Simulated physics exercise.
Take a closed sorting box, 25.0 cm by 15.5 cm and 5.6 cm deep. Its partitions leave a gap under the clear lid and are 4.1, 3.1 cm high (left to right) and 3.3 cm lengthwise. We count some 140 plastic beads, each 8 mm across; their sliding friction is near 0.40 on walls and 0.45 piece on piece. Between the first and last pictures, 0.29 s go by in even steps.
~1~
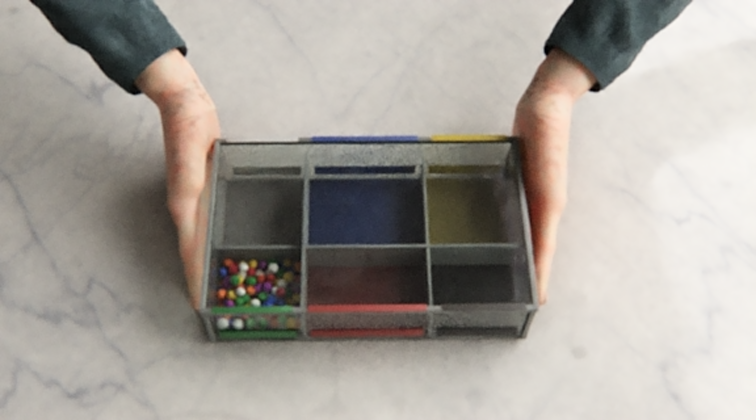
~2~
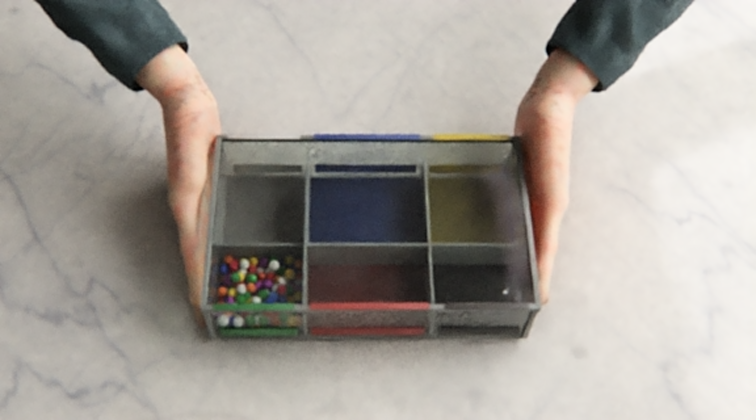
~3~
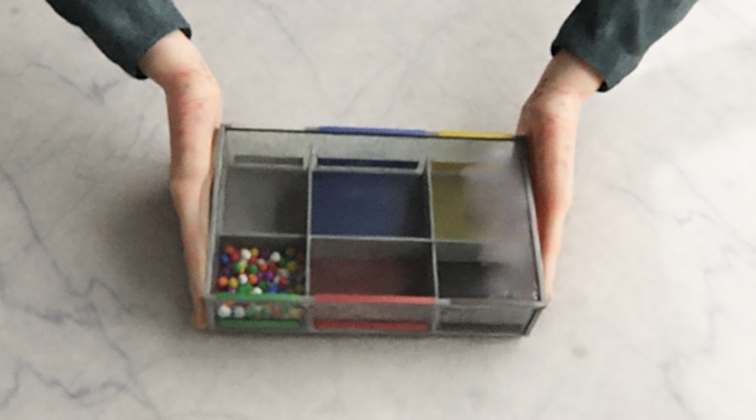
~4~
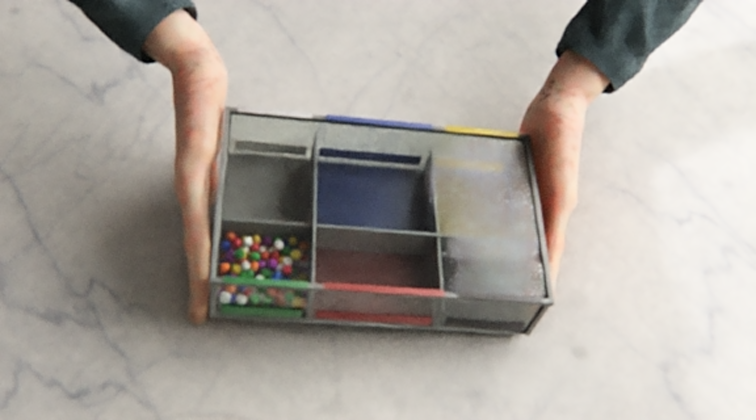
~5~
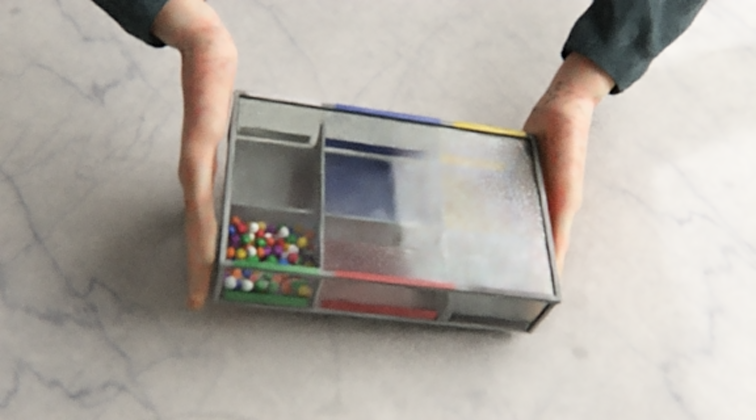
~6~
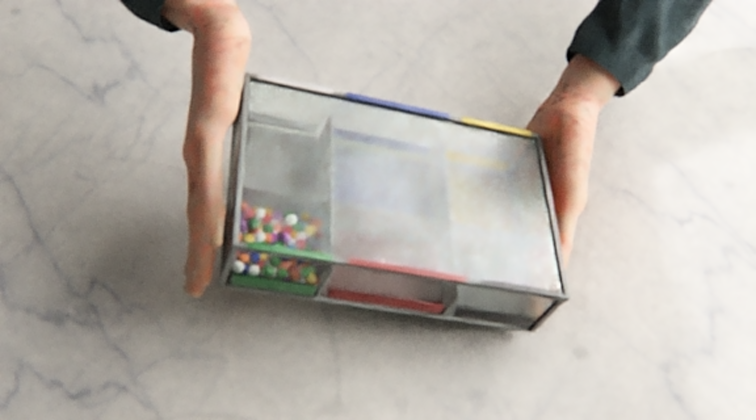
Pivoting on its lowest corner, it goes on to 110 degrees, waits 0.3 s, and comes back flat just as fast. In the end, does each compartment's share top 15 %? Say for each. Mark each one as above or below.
Marked: Red below; blue below; green above; yellow above; white below; black below.
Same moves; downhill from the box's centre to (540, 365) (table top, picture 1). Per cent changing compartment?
Roughly 20 per cent.
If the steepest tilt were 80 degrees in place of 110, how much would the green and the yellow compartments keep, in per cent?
In per cent, green gets 70 and yellow gets 20.
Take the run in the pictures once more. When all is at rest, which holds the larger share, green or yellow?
Fuller: Green.
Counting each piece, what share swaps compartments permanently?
It works out to about 45 per cent.
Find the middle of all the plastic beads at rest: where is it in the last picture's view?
Estimated resting centre: Around (301, 276).
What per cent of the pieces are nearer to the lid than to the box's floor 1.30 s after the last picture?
Close to 70 in a hundred.
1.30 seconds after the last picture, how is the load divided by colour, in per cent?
It splits as red 0, blue 5, green 65, yellow 25, white 0 and black 0 percent.
Then, 1.30 s after the last picture, tilt 110 degrees; blue 5 %, green 65 %, yellow 25 %.
Then, 2.16 s after the last picture, tilt 55 degrees; red 5 %, green 60 %, yellow 35 %.
Then, 3.03 s after the last picture, tilt 0 degrees; red 5 %, green 55 %, yellow 35 %.
In the end, red 5 %, blue 0 %, green 55 %, yellow 35 %, white 0 %, black 0 %.
